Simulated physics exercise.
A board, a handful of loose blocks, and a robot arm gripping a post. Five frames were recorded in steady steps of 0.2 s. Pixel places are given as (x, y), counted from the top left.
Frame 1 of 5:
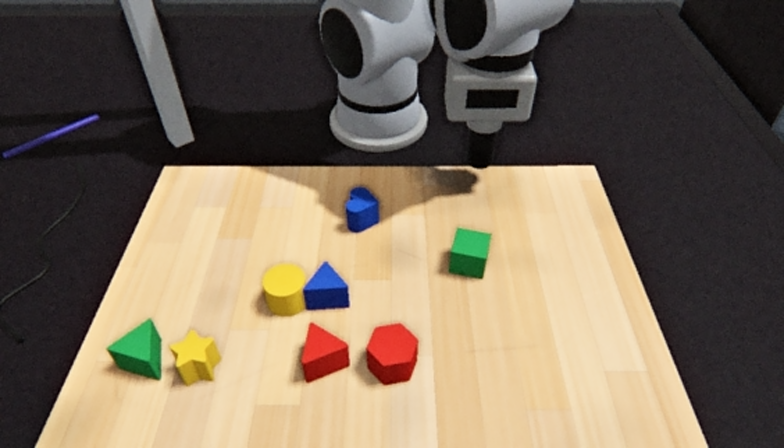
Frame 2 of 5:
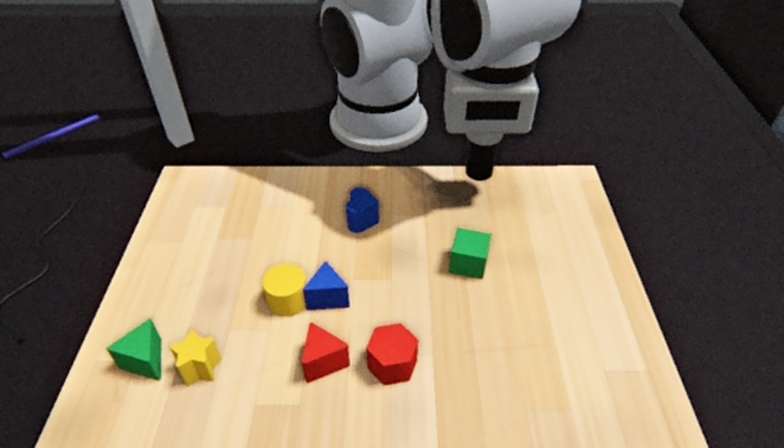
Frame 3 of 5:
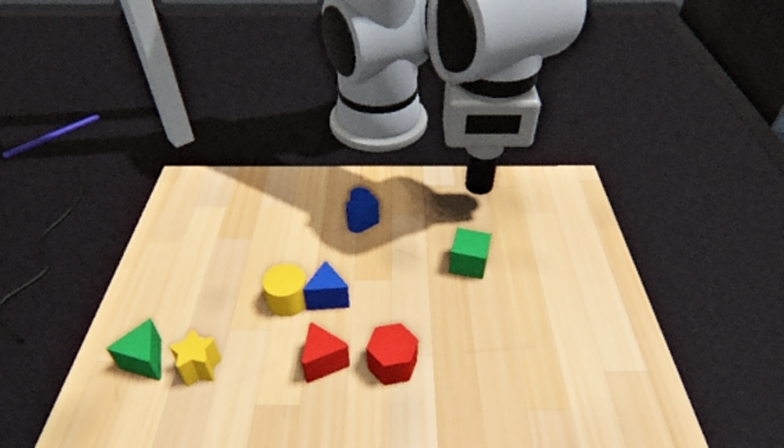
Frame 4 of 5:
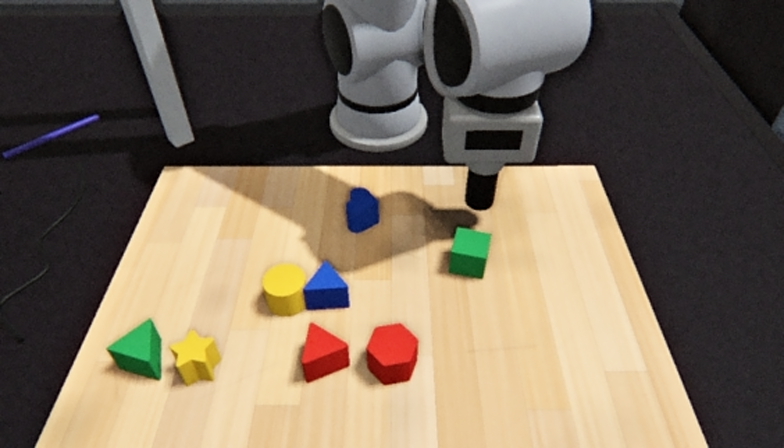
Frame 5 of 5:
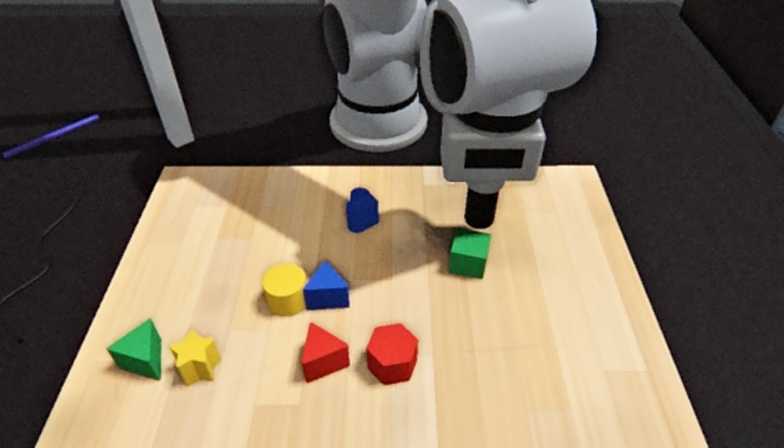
A robot arm holding a short black post moved it slowly down from the board's far edge until it was right by the green block, while all the colored blocks on the wooden board stayed still.
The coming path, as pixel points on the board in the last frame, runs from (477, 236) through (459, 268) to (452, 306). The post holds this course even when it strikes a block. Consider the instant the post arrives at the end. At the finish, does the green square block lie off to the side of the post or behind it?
Answer: No.
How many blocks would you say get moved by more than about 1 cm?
One moves.
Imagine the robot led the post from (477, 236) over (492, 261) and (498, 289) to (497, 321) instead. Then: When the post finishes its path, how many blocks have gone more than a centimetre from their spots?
I expect one block to move.
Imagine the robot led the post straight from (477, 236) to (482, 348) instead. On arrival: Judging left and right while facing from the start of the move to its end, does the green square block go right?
The answer is yes.
The first path, step by step. One third of the way, post (466, 242); green square block (465, 262).
Two thirds of the way, post (455, 265); green square block (458, 287), turned 25° anticlockwise.
At the end, post (454, 291); red six-sided block still; green square block (455, 315), turned 20° anticlockwise.
